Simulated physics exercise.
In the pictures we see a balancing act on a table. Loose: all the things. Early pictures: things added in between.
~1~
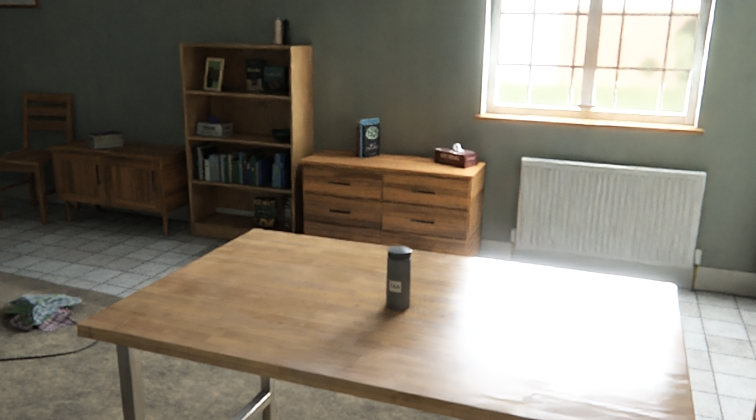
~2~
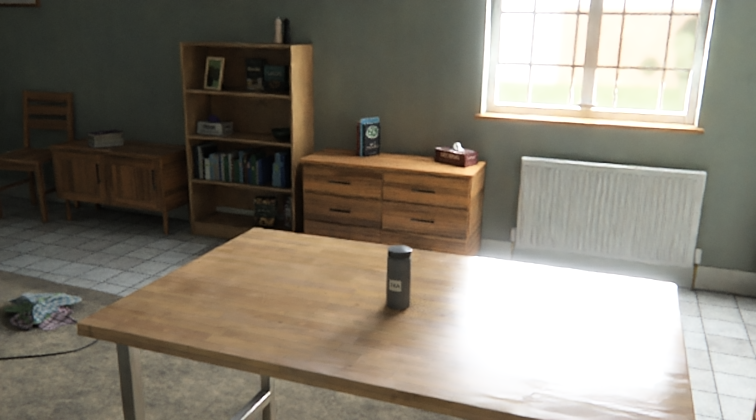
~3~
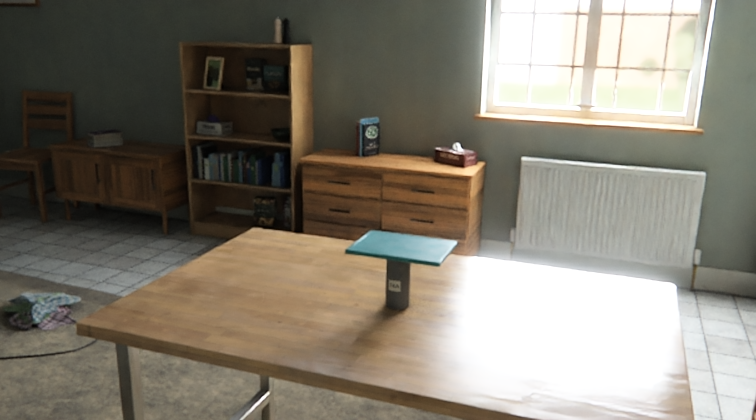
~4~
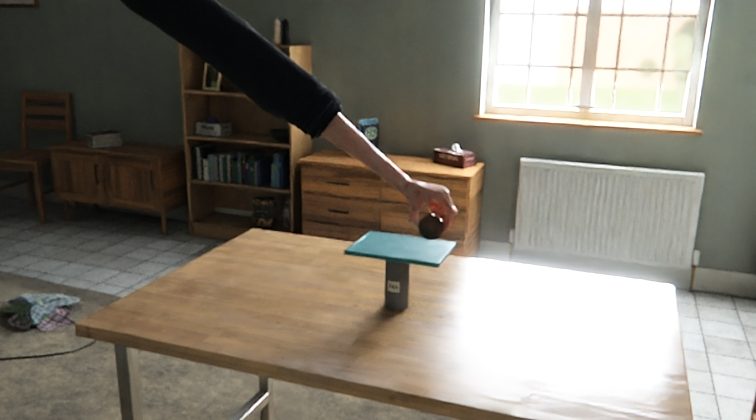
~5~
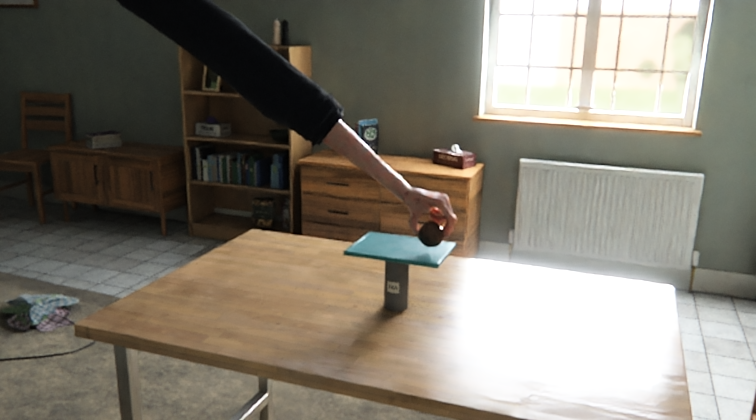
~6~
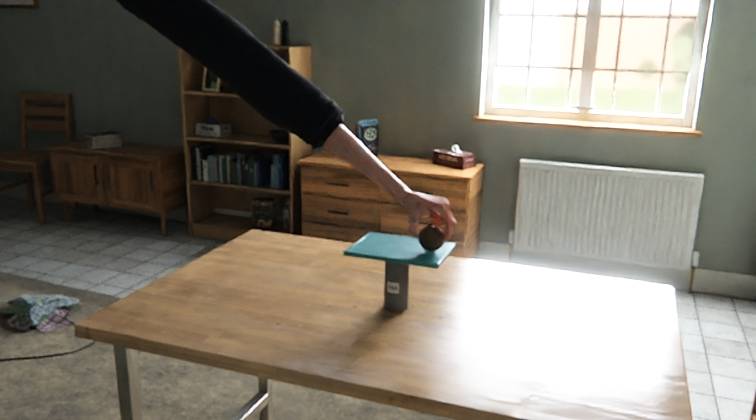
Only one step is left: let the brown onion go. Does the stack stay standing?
Fails to stand.
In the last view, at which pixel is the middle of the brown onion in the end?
Roughly at pixel (445, 303).
Then, 0.40 s after the last picture, brown onion now fallen; turquoise lid tipped 66° from how it was.
Then, 0.50 s after the last picture, turquoise lid now fallen.
Then, 0.80 s after the last picture, things are still on the move.
By the end, fallen, turquoise lid and brown onion; grey jar in place. Seen from the same camera at the end, brown onion near (445, 303). The stack loses its balance.
